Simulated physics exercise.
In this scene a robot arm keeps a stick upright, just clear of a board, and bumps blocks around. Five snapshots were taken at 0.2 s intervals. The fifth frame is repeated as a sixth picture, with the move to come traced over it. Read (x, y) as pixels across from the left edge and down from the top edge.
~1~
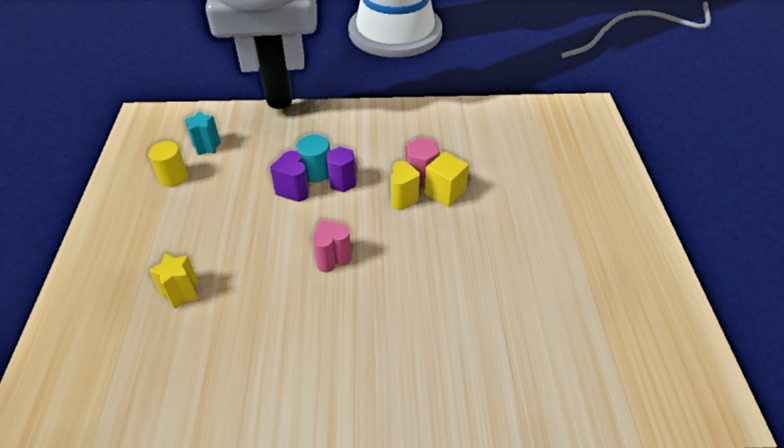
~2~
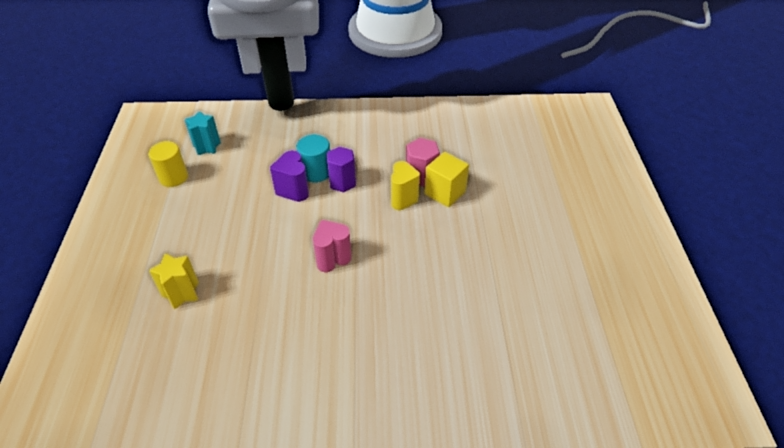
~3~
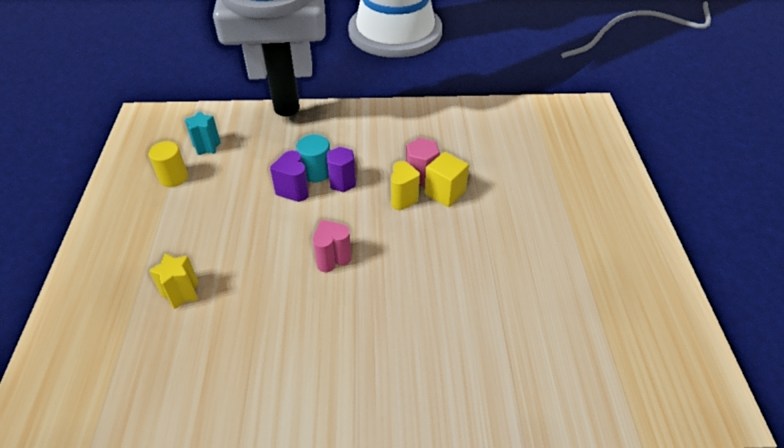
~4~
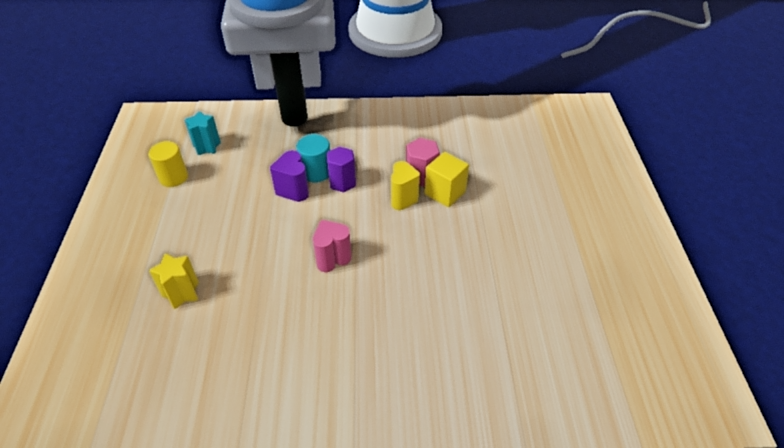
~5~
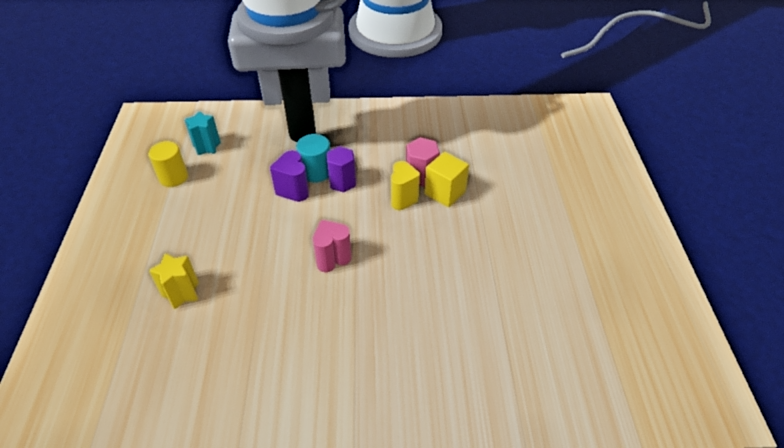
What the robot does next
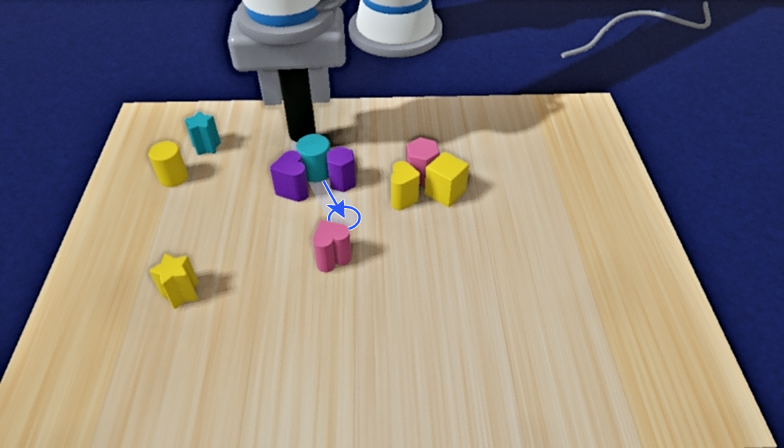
A robot arm's black stick moves slowly toward the turquoise and purple blocks, which stay still.
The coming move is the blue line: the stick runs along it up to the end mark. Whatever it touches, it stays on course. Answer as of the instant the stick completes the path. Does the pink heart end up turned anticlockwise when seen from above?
I'd say yes.
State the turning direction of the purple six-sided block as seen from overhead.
That block twists counter-clockwise.
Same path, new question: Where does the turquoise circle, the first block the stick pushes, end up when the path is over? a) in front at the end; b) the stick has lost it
The one that fits is a, in front at the end.
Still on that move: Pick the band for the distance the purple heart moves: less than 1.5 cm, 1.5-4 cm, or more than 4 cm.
Goes under 1.5 cm.
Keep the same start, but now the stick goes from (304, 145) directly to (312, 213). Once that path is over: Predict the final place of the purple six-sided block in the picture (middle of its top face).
Most likely (357, 164).
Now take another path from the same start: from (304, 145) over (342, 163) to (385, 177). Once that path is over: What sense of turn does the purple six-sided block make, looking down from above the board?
The turn is anti-clockwise.
The line goes from (304, 145) to (344, 218).
What follows on the original path. One third of the way, stick at (316, 159); turquoise circle at (320, 161); purple six-sided block at (351, 162), turned 50° anticlockwise.
Two thirds of the way, stick at (329, 183); turquoise circle at (328, 188); purple six-sided block at (356, 164), turned 65° anticlockwise.
At the end, stick at (344, 209); purple heart unmoved; turquoise circle at (331, 215); pink heart at (328, 240), turned 20° anticlockwise; purple six-sided block at (359, 165), turned 75° anticlockwise.
